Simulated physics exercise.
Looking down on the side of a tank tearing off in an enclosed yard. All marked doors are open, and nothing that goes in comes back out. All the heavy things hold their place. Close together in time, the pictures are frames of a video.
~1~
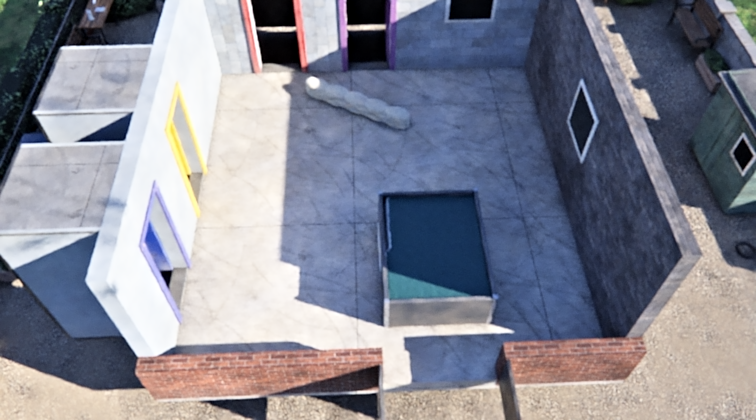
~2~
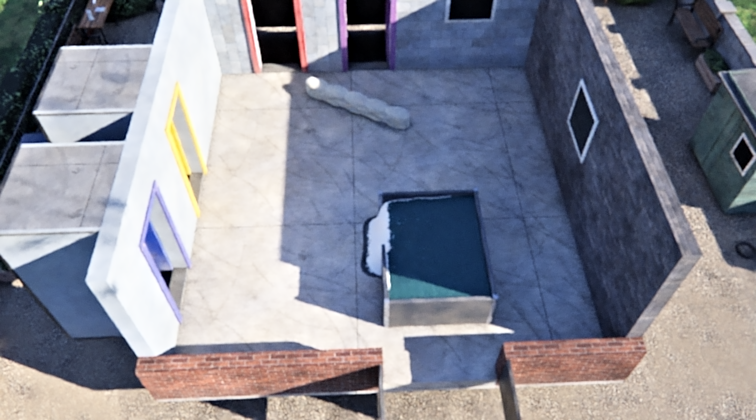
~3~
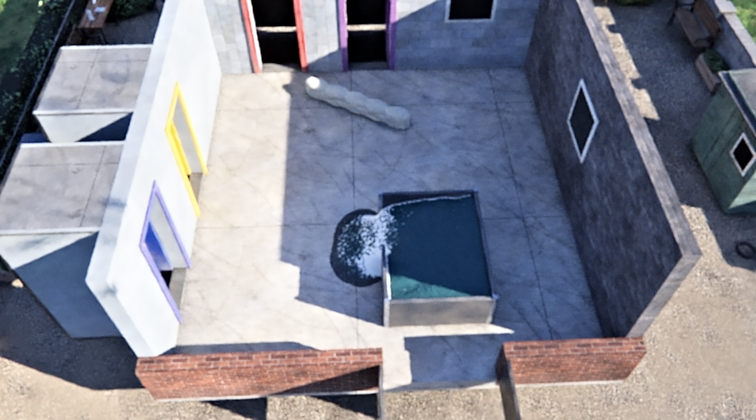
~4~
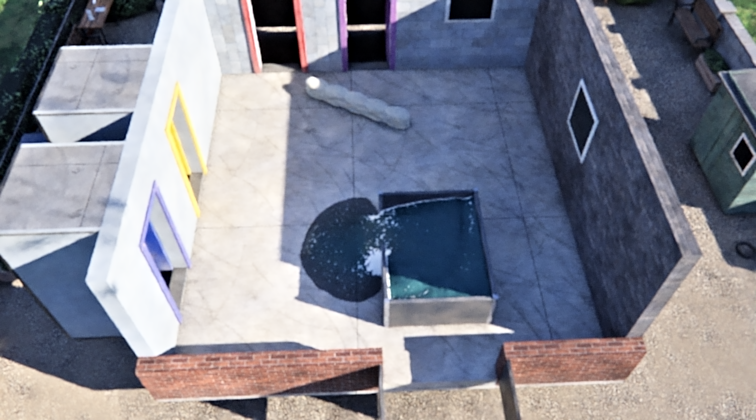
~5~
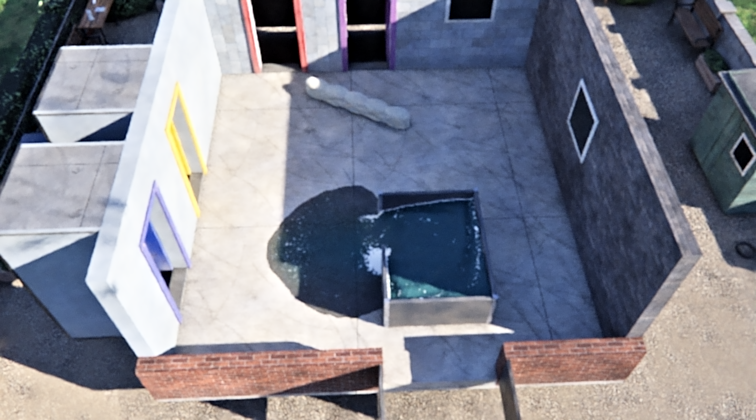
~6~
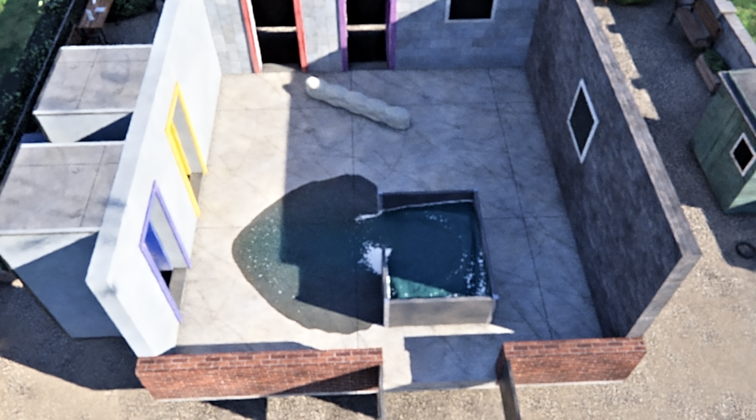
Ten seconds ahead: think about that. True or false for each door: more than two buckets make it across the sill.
Purple door: False; yellow door: True; red door: True; blue door: True.
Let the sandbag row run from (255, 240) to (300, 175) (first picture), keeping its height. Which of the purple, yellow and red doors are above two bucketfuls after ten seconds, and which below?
Purple door exceeds the limit, yellow door falls short, red door falls short.
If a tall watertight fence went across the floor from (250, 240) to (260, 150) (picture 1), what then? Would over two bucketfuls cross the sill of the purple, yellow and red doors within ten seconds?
Note - purple door: Does not reach it; yellow door: Does not reach it; red door: Crosses the line.
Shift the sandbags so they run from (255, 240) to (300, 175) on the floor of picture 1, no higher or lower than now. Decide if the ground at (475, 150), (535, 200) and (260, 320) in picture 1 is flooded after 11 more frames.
In order - unaffected; unaffected; swamped.
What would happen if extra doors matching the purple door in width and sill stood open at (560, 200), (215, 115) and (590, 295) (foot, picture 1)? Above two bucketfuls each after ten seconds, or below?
The first new doorway comes up short, the second tops it, the third comes up short.
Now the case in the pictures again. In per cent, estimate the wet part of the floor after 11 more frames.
It works out to about 35 in a hundred.
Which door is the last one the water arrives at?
Looks like the one in purple.
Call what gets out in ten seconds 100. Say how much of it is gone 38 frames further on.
I'd estimate close to 80 per cent.
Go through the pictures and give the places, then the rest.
Still water in the tank at (434, 245), in the first picture.
The front is at (373, 273), out from the gap at (383, 238), in the second picture.
The front is at (340, 271), out from the gap at (383, 239), in the third picture.
Water pours out at (383, 239) and has run to (305, 255), in the fourth picture.
Water pours out at (383, 239) and has run to (273, 259), in the fifth picture.
Water pours out at (383, 239) and has run to (239, 242), in the sixth picture.
A moment on, water covers 25 % of the floor; the purple door not reached, the yellow door under two buckets in, the red door not reached, the blue door under two buckets in.
Next, water covers 35 % of the floor; the purple door not reached, the yellow door over two buckets in, the red door not reached, the blue door over two buckets in.
Then, water covers 40 % of the floor; the purple door not reached, the yellow door far over two buckets in, the red door wet at the sill, nothing in, the blue door far over two buckets in.
Later, water covers 55 % of the floor; the purple door wet at the sill, nothing in, the yellow door far over two buckets in, the red door over two buckets in, the blue door far over two buckets in.
In the end, water covers 85 % of the floor; the purple door under two buckets in, the yellow door far over two buckets in, the red door far over two buckets in, the blue door far over two buckets in.
